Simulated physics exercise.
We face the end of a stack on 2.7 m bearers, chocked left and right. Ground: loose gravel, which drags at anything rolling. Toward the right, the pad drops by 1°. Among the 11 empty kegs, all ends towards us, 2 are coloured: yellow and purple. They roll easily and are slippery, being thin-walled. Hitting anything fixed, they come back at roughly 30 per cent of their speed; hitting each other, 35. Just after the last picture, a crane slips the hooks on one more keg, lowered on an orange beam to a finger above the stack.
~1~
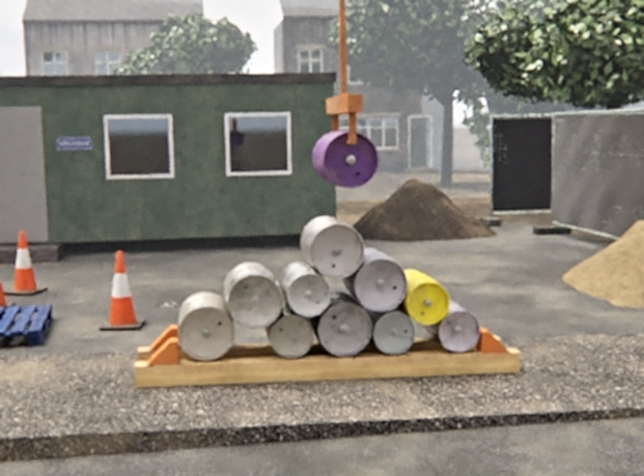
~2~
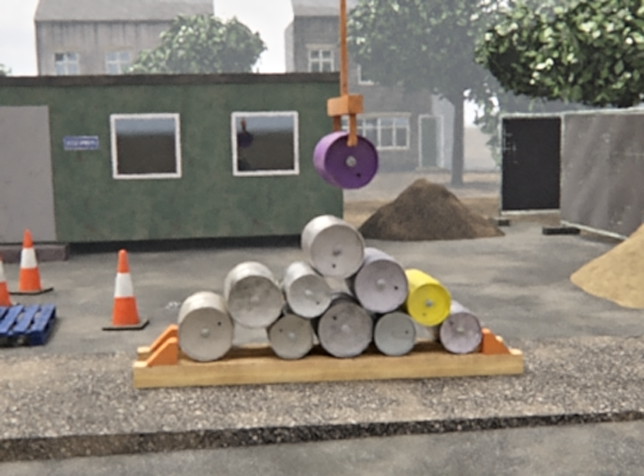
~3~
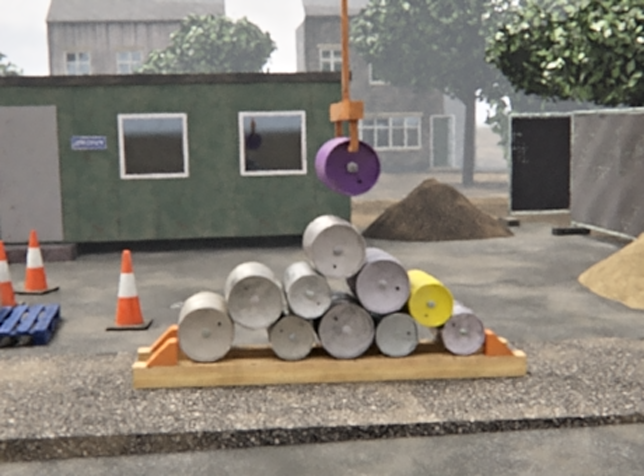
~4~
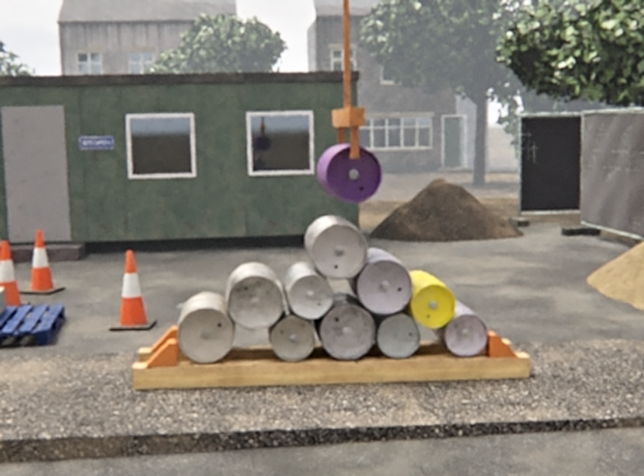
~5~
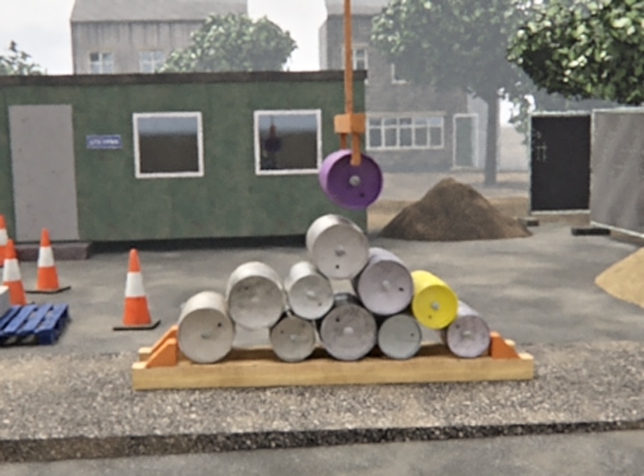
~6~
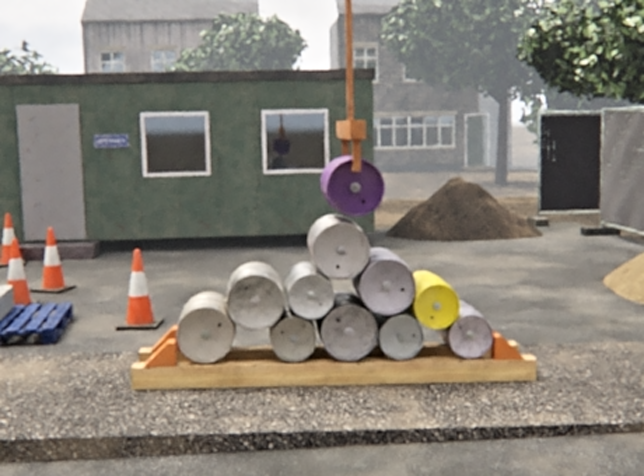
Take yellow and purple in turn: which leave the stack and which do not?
Once settled, the yellow one is kept back and the purple one tumbles away.
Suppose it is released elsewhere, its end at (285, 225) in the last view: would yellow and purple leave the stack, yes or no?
In that case yellow no, purple no.
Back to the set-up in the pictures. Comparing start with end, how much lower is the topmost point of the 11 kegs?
The top drops by around 65 cm.
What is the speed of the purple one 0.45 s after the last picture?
0.9 m/s, roughly.
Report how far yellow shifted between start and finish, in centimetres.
Yellow shifts something like 0.
Then, 0.45 s past the sixth picture, yellow is up on others, 40 cm inside the right chock; purple is up on others, 80 cm inside the right chock, rolling right; 0 off the stack.
Then, 0.85 s past the sixth picture, purple is up on others, 40 cm inside the right chock, rolling right; yellow as before; 0 off the stack.
Then, 1.35 s past the sixth picture, purple is beyond the right chock, rolling right; yellow as before; 1 off the stack.
Finally (2.35 s after the last picture), yellow is up on others, 40 cm inside the right chock; purple is beyond the right chock; 1 off the stack.
